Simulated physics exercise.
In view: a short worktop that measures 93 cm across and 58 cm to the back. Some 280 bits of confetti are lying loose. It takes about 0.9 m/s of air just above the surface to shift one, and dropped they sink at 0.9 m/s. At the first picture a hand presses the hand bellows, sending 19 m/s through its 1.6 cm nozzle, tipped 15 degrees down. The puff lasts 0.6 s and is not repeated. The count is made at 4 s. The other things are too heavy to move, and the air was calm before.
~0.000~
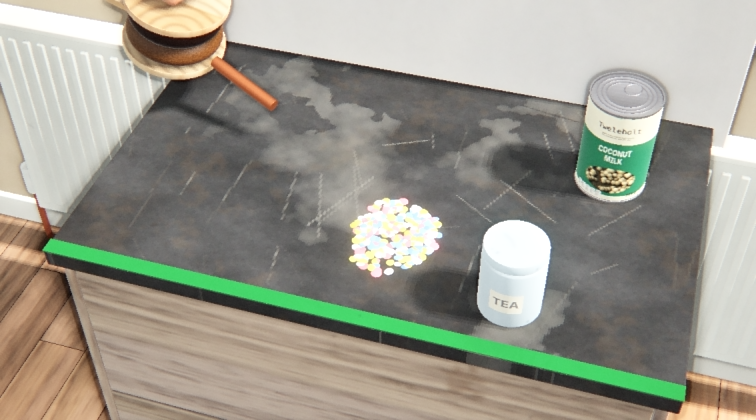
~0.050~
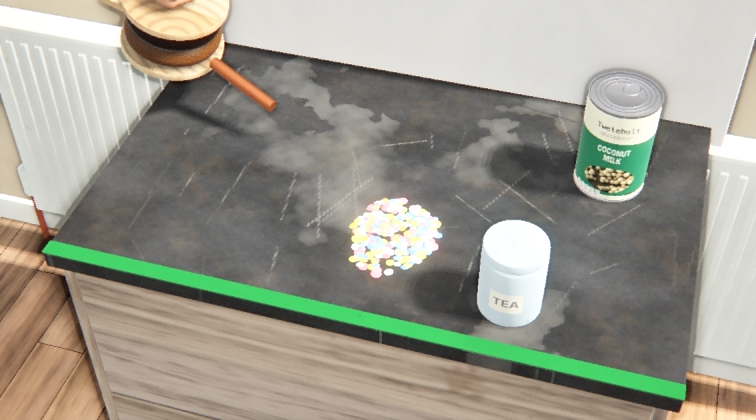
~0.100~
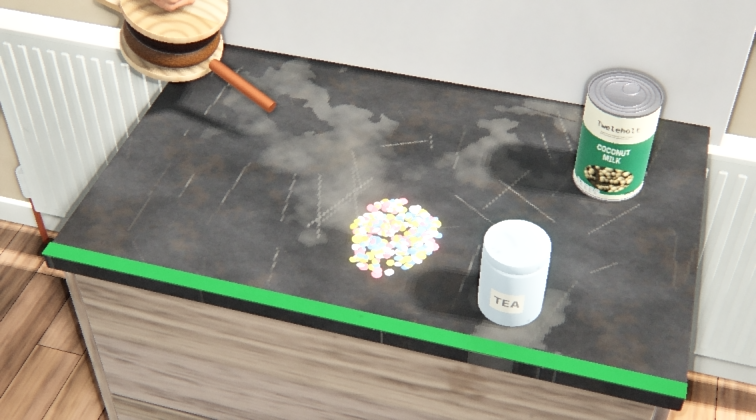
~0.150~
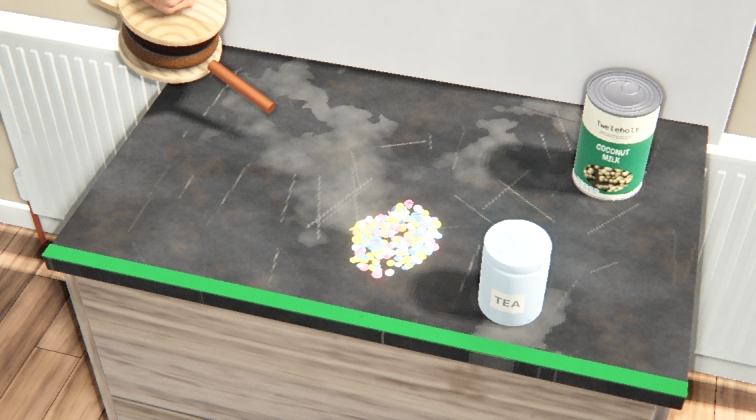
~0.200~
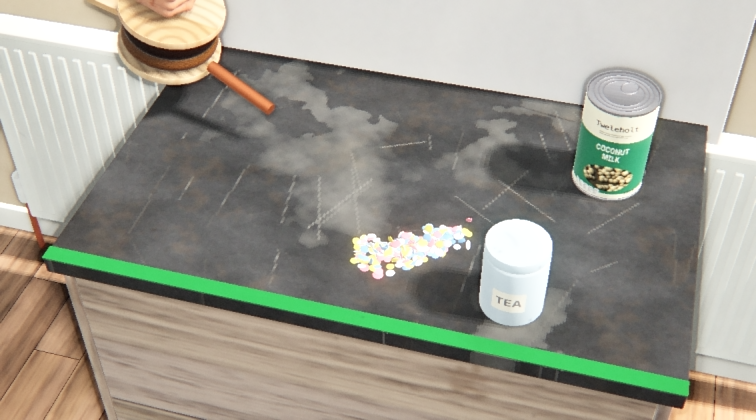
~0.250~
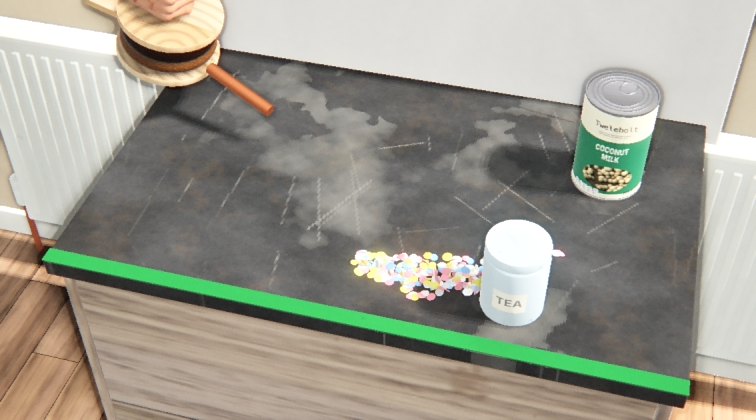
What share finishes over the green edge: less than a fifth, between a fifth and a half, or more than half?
Of the bits of confetti, above half end over the green edge.
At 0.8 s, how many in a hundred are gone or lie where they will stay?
Some 80 per cent.
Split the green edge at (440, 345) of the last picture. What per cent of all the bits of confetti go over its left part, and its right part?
About 30 % left and 40 % right.
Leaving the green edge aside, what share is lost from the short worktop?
Some 15 per cent.
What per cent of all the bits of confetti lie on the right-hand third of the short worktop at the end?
About 15 %.
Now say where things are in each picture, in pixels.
The middle of the bits of confetti is near (395, 231), none has stirred yet and the mouth of the hand bellows is at (274, 106), in the first frame.
The middle of the bits of confetti is near (394, 230), none has stirred yet and the green edge is centred on (342, 322), in the second frame.
The middle of the bits of confetti is near (394, 230), none has stirred yet, the top of a jar is at (517, 243) and the top of a tin is at (625, 93), in the third frame.
The middle of the bits of confetti is near (394, 231), the farthest in sight from the hand bellows is at (417, 260) and about 5 % have left their places, in the fourth frame.
The middle of the bits of confetti is near (410, 250), the farthest in sight from the hand bellows is at (468, 245) and about 55 % have left their places, in the fifth frame.
The middle of the bits of confetti is near (443, 273), the farthest in sight from the hand bellows is at (560, 253) and about 85 % have left their places, in the sixth frame.
After 0.8 s the count stands so, 72 % are over the green edge.
After 1.3 s the count stands so, 72 % are over the green edge.
After 2.2 s the count stands so, 72 % are over the green edge.
After 4.0 s, at the end, 72 % are over the green edge.
